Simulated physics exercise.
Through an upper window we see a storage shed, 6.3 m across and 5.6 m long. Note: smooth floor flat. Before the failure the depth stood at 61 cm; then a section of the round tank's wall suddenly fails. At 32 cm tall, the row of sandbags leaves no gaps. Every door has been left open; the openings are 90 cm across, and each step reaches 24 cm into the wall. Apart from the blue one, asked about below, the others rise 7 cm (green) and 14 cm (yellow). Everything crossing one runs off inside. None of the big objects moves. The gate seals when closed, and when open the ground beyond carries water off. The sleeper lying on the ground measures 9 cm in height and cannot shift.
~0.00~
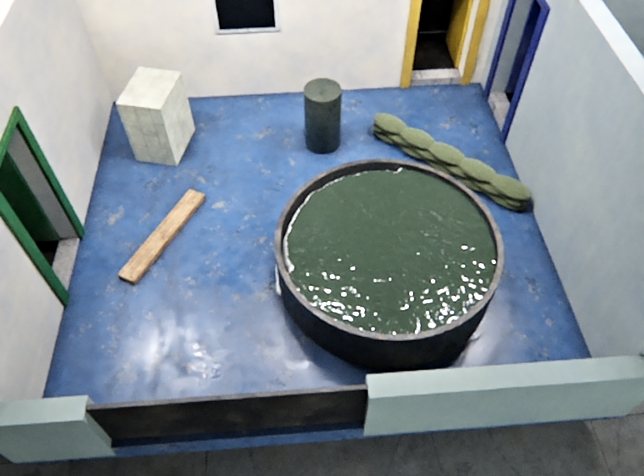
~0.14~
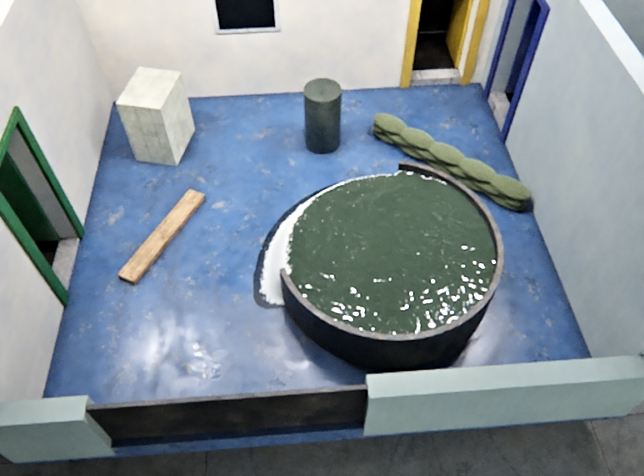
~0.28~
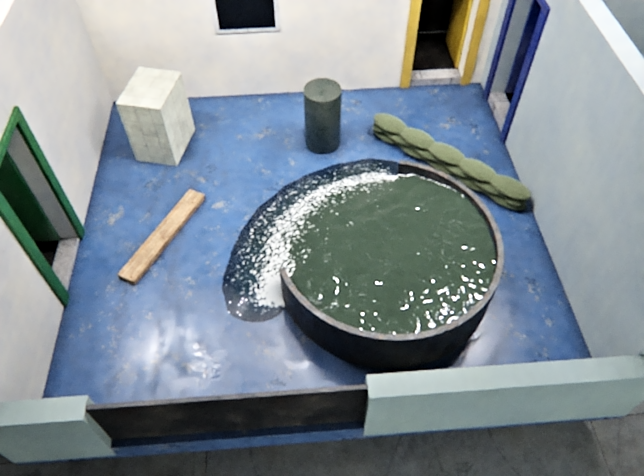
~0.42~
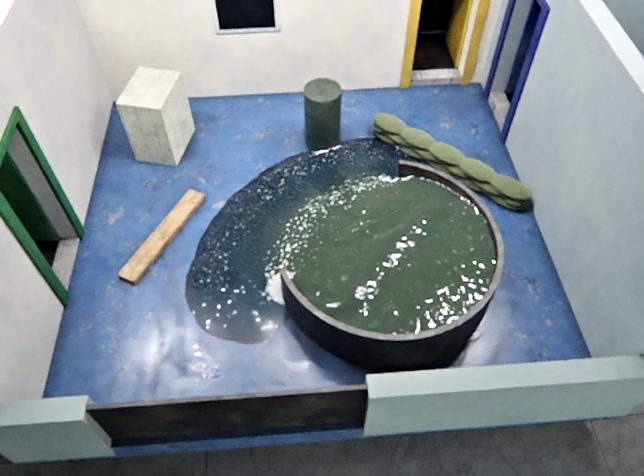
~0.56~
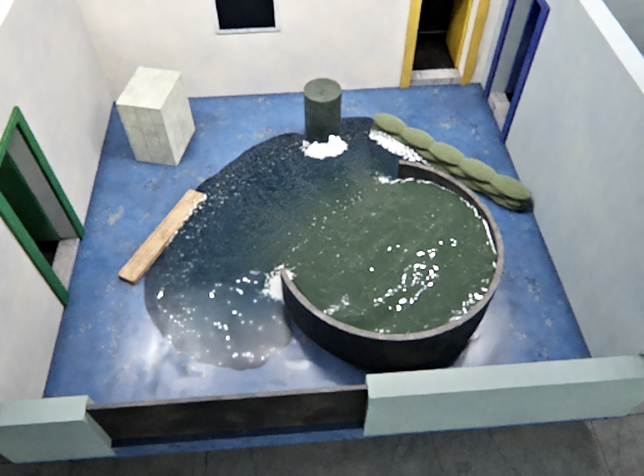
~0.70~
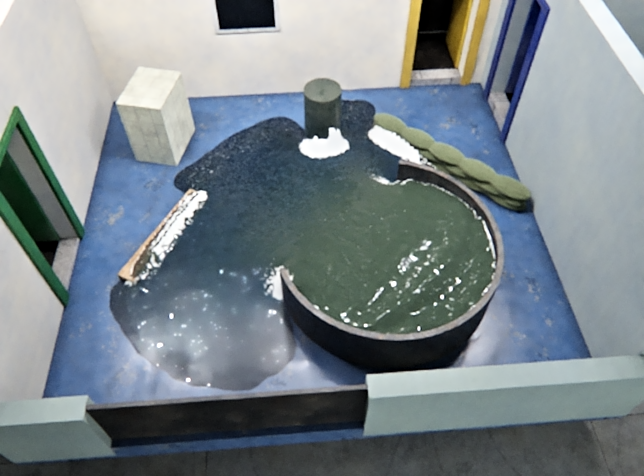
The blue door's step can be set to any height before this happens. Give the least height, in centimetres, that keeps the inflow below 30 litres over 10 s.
About 11.5 cm.
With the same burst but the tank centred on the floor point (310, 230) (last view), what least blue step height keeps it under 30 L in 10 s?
You'd need some 15 cm.
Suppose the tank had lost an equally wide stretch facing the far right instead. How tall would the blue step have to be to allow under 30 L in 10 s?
Then 9.5 cm.
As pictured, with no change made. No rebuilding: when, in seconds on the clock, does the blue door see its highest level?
Around 8.0 s, give or take.
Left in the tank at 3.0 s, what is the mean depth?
I'd put it near 16 cm.
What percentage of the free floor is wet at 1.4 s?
The wet part is about 55 per cent.
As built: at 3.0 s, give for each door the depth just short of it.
Blue door: 7 cm; green door: 15 cm; yellow door: 5 cm.
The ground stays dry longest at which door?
Blue.
After 1.4 s water covers 55 % of the floor, deepest (33 cm) near (335, 156); it has not reached the blue door.
After 3.0 s water covers 70 % of the floor, deepest (41 cm) near (136, 100); 7 cm at the blue door, 0 litres in over its 17 cm step.
After 10.0 s water covers 95 % of the floor, deepest (18 cm) near (496, 396); 15 cm at the blue door, 0 litres in over its 17 cm step.
At the blue door as built, the water arrived by 2.6 s and peaked near 17 cm at 7.8 s.
With a step of 10 cm, 51 litres would have come in within the 10 s; with 13.5 cm, 10 litres. So under 30 litres takes about 11.5 cm.
